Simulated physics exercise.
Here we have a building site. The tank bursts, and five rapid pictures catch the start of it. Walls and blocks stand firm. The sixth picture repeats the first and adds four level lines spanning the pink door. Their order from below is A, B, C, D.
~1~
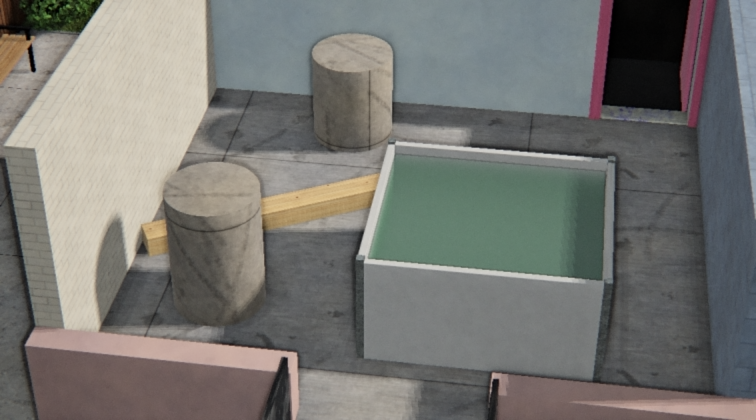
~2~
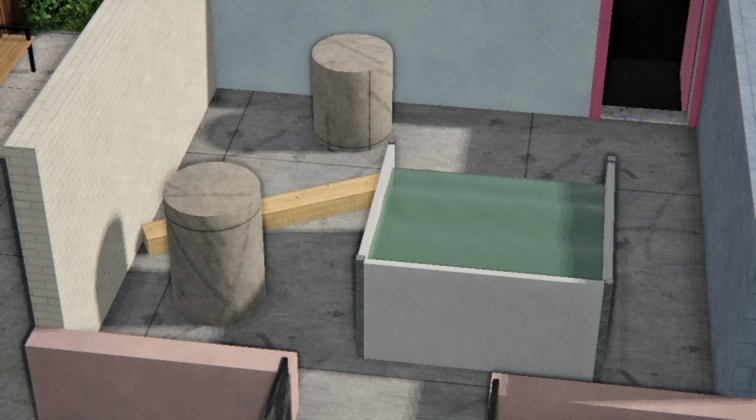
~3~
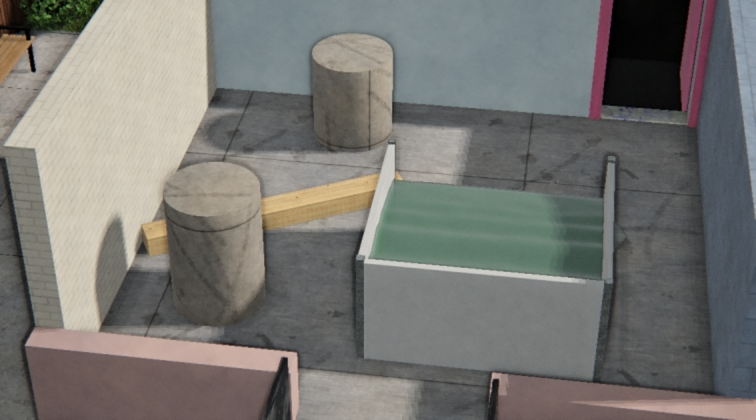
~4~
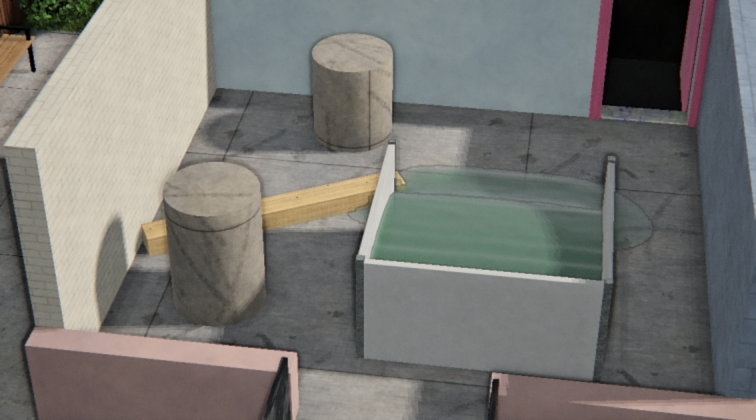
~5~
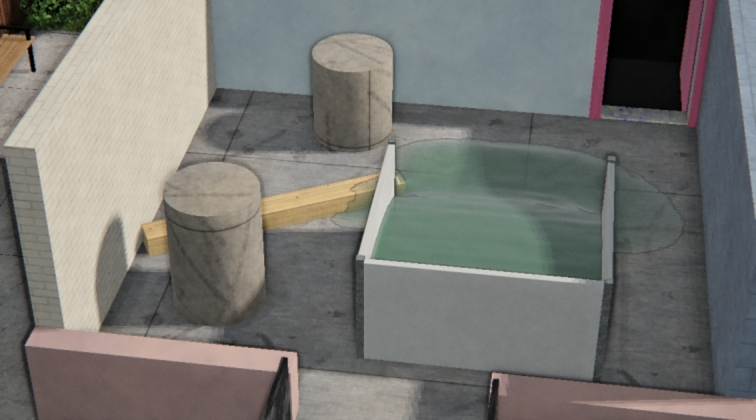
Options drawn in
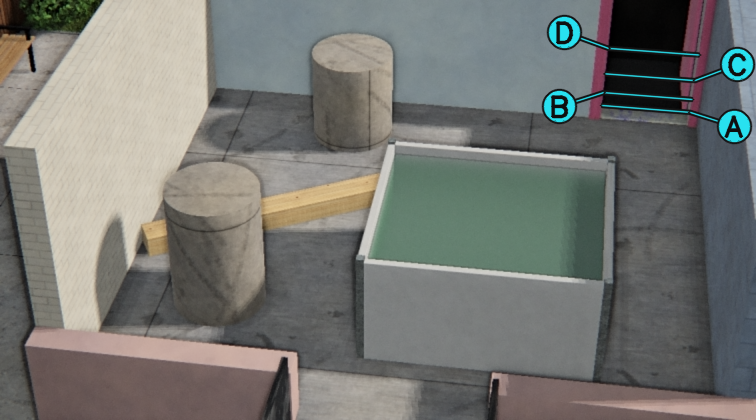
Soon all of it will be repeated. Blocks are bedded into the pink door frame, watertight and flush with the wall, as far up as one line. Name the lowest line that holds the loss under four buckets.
Choose C.
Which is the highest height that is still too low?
That is height B.
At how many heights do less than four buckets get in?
Two of them.
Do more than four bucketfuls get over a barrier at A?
Yes, it does.
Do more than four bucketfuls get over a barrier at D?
No, not at all.
On the marked copy, A at (645, 108); B at (647, 96); C at (650, 77); D at (653, 51); from the bottom up A, B, C, D.
With A, dozens of bucketfuls pour in.
With B, about 10 bucketfuls get in.
With C, a splash gets over, under a bucket.
With D, nothing gets over.
